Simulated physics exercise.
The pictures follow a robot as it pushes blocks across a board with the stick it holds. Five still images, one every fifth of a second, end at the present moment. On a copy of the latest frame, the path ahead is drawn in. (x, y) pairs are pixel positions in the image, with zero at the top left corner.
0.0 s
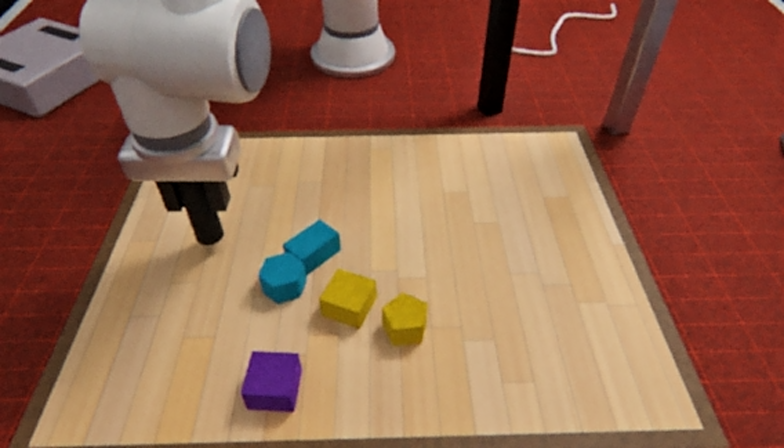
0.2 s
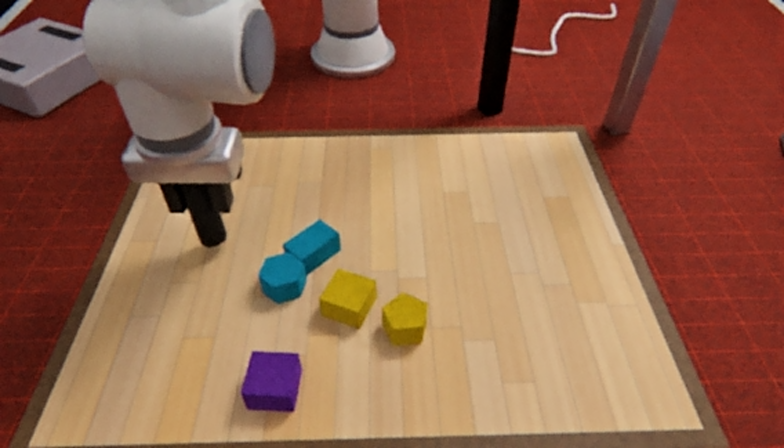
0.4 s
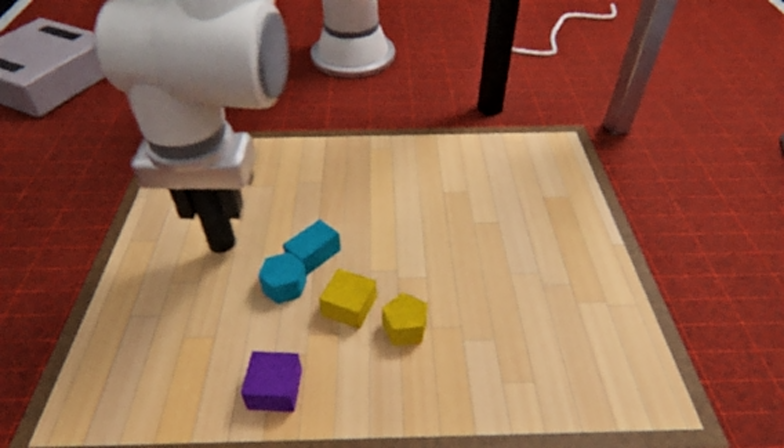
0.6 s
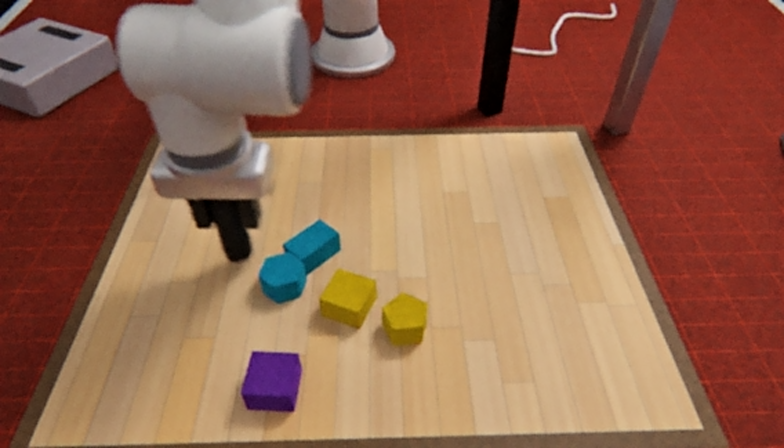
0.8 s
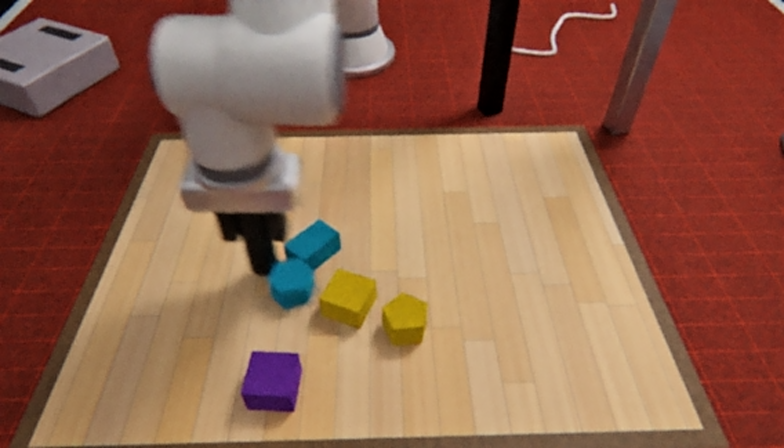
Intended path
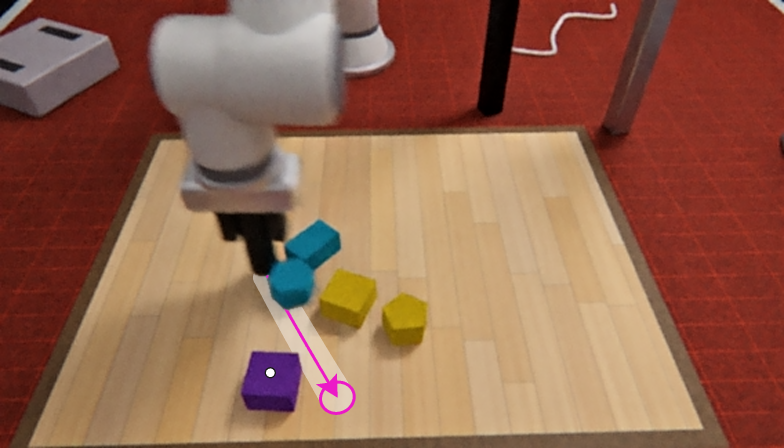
A white robot arm with a black stick lowered over a wooden board moves slowly to the right and slightly toward the viewer, nearing two turquoise blocks. The stick then nudges the turquoise six-sided block a little to the right, while the turquoise oblong, two yellow blocks and purple block stay still.
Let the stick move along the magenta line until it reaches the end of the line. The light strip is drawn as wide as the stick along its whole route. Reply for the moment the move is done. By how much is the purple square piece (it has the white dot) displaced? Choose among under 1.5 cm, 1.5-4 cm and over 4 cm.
Travel: Within 1.5 cm.
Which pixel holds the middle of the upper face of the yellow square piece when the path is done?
At roughly (378, 293).
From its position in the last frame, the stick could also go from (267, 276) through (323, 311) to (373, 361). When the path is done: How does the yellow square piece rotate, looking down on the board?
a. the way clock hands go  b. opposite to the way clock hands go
b - opposite to the way clock hands go.
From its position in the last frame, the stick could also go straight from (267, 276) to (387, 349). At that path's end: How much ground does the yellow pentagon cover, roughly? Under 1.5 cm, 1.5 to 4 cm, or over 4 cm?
It ends over 4 cm away.
Path on the board, from (267, 276) directly to (337, 397); the dot is on the purple square piece.
On the path given first. One third of the way, stick at (286, 303); turquoise six-sided block at (321, 303), turned 20° anticlockwise; yellow square piece at (365, 293), turned 25° anticlockwise; yellow pentagon at (412, 311).
Two thirds of the way, stick at (309, 343); turquoise six-sided block at (349, 326), turned 65° anticlockwise; yellow square piece at (378, 293), turned 60° anticlockwise; yellow pentagon at (425, 310), turned 35° clockwise.
At the end, stick at (336, 388); purple square piece in place; turquoise six-sided block at (354, 332), turned 90° anticlockwise; yellow square piece at (378, 293), turned 65° anticlockwise; yellow pentagon at (425, 310), turned 35° clockwise.
